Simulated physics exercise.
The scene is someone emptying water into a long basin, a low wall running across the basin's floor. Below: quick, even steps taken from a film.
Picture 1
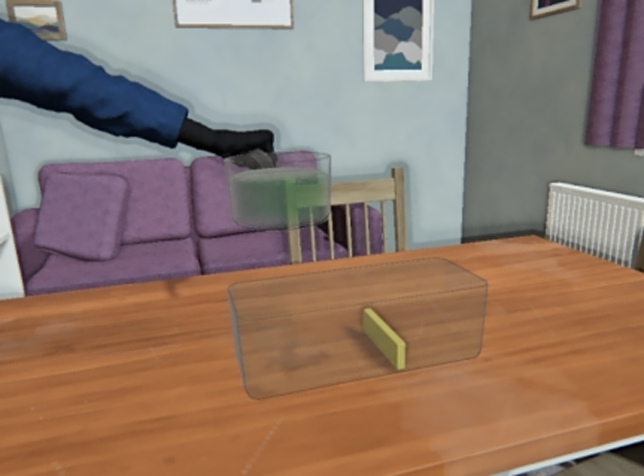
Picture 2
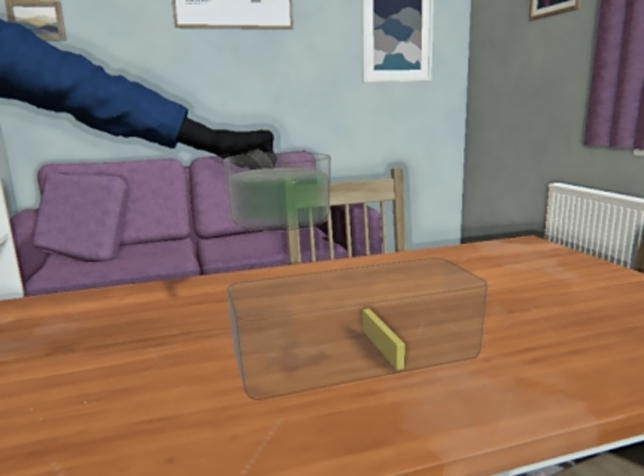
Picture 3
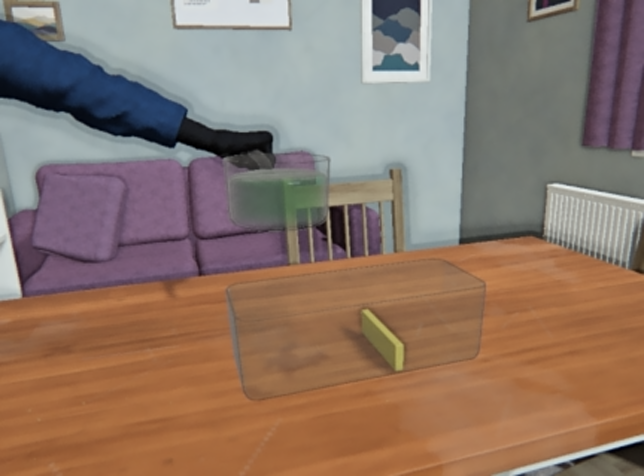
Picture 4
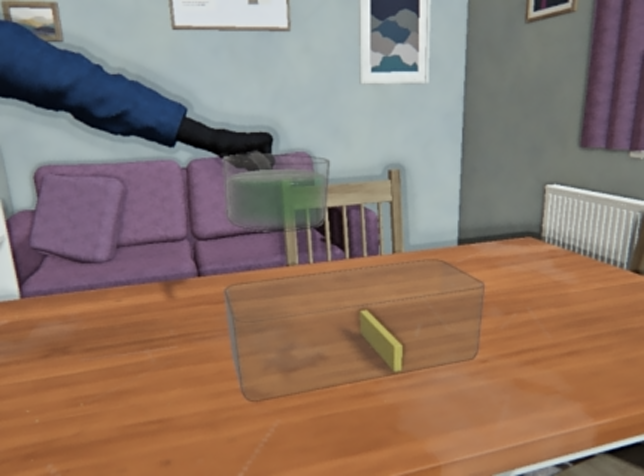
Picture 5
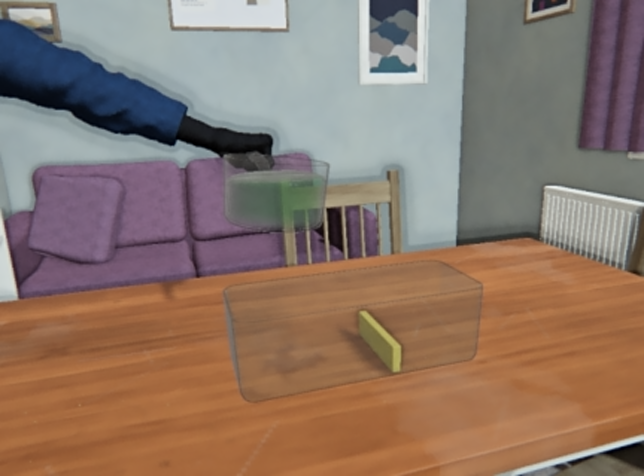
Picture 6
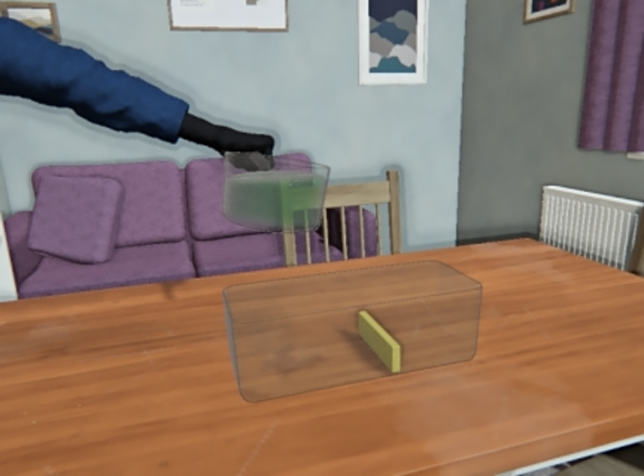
A gloved hand in a blue sleeve held a clear container of greenish water above a table and tilted it slightly to the right, behind a long see-through basin with a low yellow wall inside.
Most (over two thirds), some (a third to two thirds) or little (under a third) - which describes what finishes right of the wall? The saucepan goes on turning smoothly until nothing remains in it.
Some.
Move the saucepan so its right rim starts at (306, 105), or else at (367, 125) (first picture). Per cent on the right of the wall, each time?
It would come to near 35 per cent, and then near 90 per cent.
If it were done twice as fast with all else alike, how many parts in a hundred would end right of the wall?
About 25 per cent.
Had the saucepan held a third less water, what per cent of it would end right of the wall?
Roughly 15 %.
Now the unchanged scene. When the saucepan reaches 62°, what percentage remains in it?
Roughly 70 percent remains at that point.
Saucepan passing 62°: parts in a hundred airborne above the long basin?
It's close to 25 per cent.
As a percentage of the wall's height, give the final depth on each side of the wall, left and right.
About 40 left, about 50 right.
A moment on, the saucepan is tipped part way and 72 per cent is still to pour, 4 is left of the wall and 0 right of it.
Next, the saucepan is tipped on its side and 16 per cent is still to pour, 28 is left of the wall and 43 right of it.
Then the saucepan is tipped right over and 1 per cent is still to pour, 53 is left of the wall and 43 right of it.
Later the saucepan is tipped right over and 0 per cent is still to pour, 55 is left of the wall and 44 right of it.
Finally, 55 per cent lies left of the wall, 44 right of it and 1 outside.
